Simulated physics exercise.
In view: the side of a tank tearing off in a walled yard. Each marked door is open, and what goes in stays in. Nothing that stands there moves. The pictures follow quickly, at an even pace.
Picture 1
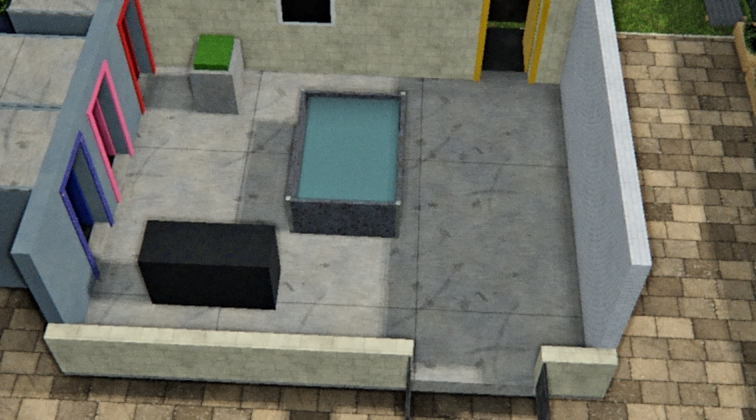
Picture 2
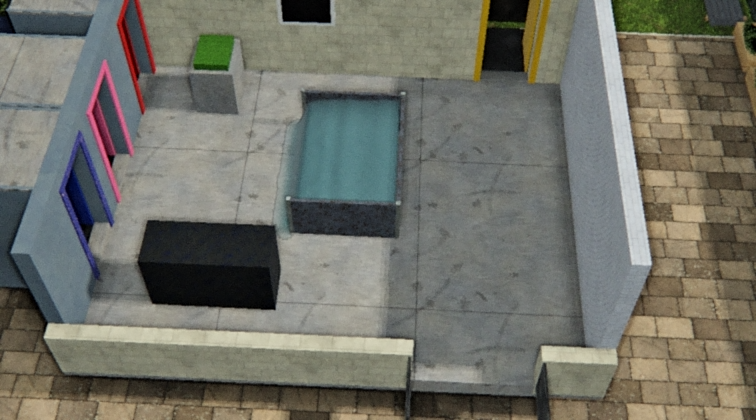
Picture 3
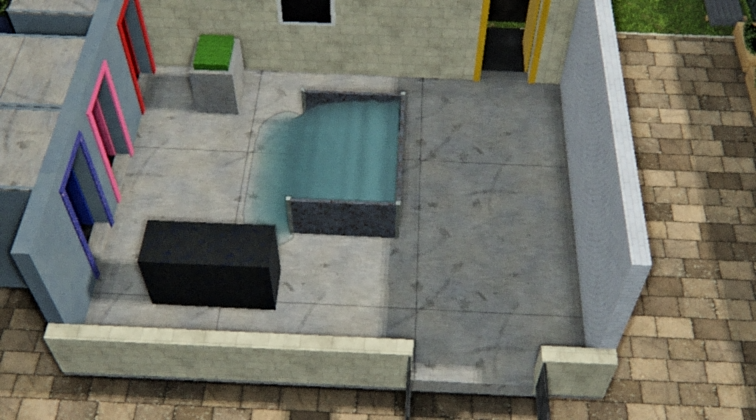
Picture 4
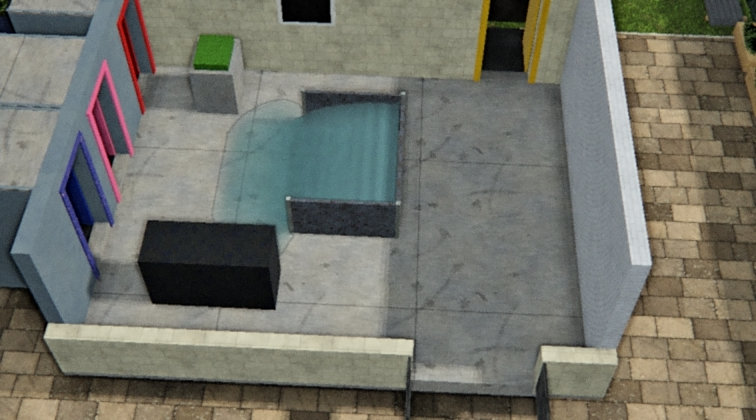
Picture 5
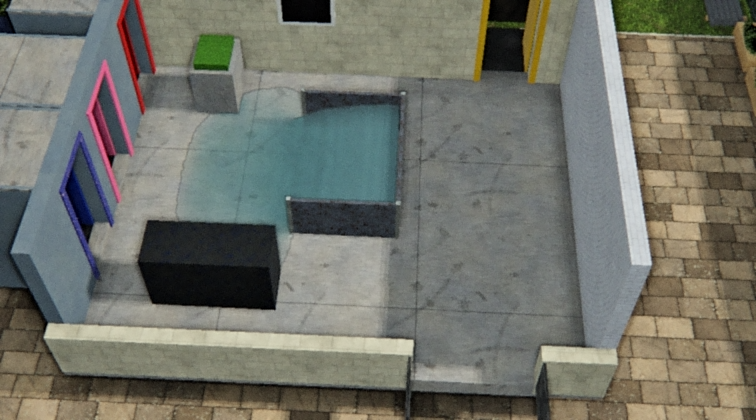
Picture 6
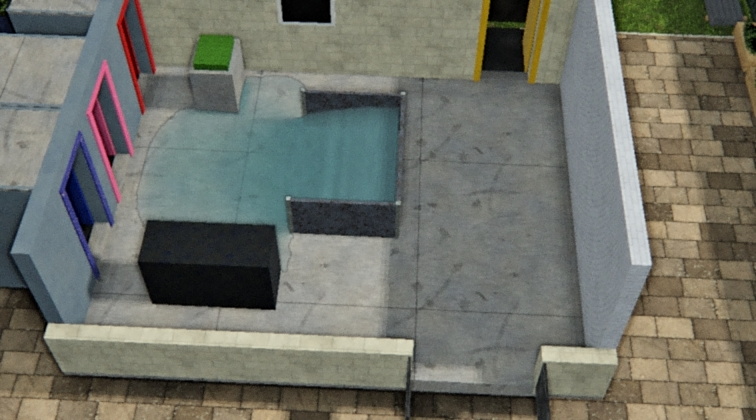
Water pouring from the open left side of a dark tank and spreading across the grey floor of a walled yard.
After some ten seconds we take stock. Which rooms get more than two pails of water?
The pink door lets in a lot; the yellow door admits no more than that; the red door lets in a lot; the blue door lets in a lot.
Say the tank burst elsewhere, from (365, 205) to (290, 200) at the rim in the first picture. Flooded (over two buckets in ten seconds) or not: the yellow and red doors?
My reading: The yellow door passes that mark; the red door floods.
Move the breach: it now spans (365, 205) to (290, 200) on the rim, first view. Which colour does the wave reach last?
I say the one in yellow.
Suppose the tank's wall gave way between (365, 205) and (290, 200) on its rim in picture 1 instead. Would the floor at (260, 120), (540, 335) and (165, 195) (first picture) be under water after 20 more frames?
As listed: Dry, awash, flooded.
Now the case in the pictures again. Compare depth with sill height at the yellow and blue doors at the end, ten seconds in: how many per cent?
About 120 and 30 per cent.
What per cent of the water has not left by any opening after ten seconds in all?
Near 68 in a hundred.
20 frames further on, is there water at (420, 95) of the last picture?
Verdict: Wet.
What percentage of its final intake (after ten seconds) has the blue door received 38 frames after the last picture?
Close to 100 %.
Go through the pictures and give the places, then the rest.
The open tank at (348, 148) is whole and still, in the first picture.
The front is at (288, 236), out from the gap at (300, 167), in the second picture.
The front is at a hidden place, out from the gap at (300, 168), in the third picture.
Water pours out at (300, 169) and has run to a hidden place, in the fourth picture.
The front is at (244, 97), out from the gap at (300, 169), in the fifth picture.
The front is at (141, 199), out from the gap at (300, 170), in the sixth picture.
A moment on, water covers 30 % of the floor; the pink door far over two buckets in, the yellow door not reached, the red door under two buckets in, the blue door under two buckets in.
Next, water covers 35 % of the floor; the pink door far over two buckets in, the yellow door not reached, the red door over two buckets in, the blue door over two buckets in.
Then, water covers 50 % of the floor; the pink door far over two buckets in, the yellow door not reached, the red door far over two buckets in, the blue door far over two buckets in.
Later, water covers 75 % of the floor; the pink door far over two buckets in, the yellow door wet at the sill, nothing in, the red door far over two buckets in, the blue door far over two buckets in.
In the end, water covers 90 % of the floor; the pink door far over two buckets in, the yellow door under two buckets in, the red door far over two buckets in, the blue door far over two buckets in.
